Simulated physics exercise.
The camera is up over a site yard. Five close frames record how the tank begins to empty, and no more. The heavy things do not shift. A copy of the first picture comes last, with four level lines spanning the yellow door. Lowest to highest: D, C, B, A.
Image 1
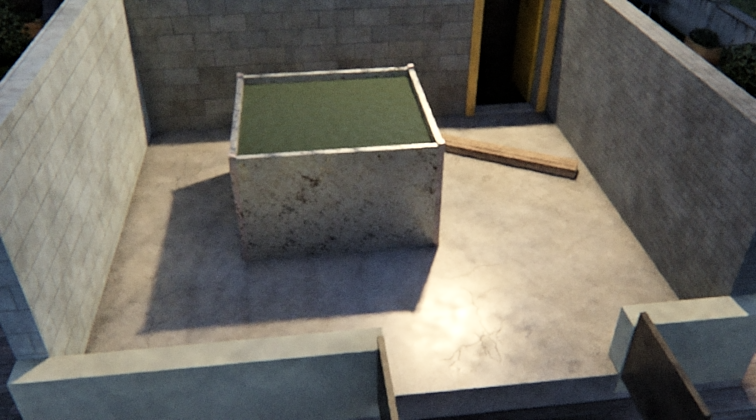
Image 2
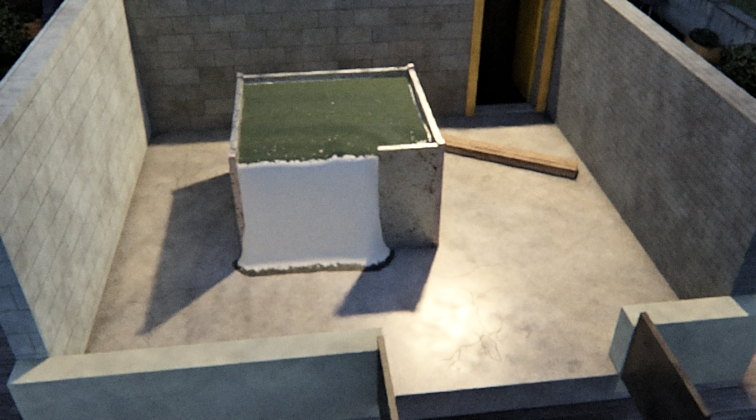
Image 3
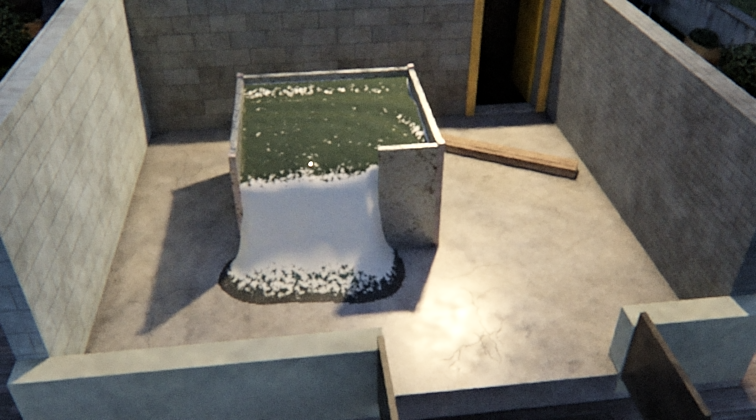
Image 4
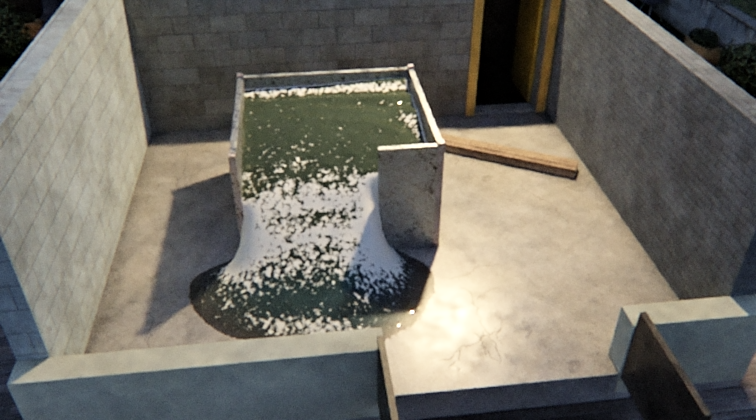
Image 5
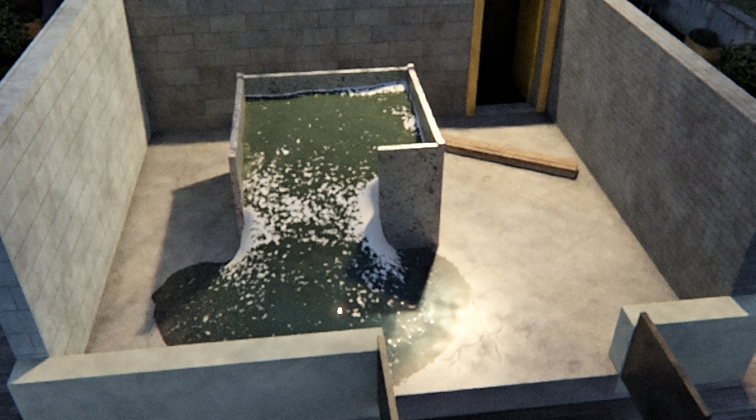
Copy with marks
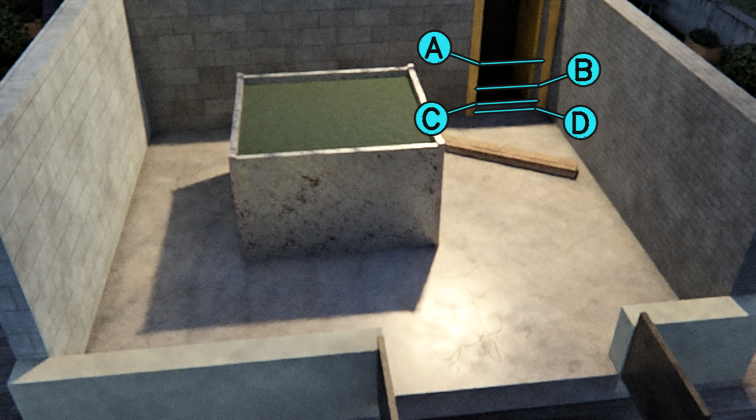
Green water pours through the open front of a raised tank and spreads across the yard floor.
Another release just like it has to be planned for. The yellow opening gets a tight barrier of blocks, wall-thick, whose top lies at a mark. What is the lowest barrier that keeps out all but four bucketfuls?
Take C.
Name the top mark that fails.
That is mark D.
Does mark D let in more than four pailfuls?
Yes, it does.
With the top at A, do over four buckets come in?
No, not at all.
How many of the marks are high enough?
Three of them.
On the marked copy, A at (511, 62); B at (508, 87); C at (506, 102); D at (505, 110); from the bottom up D, C, B, A.
If A is chosen, nothing gets over.
If B is chosen, nothing gets over.
If C is chosen, a splash gets over, under a bucket.
If D is chosen, about 13 bucketfuls get in.
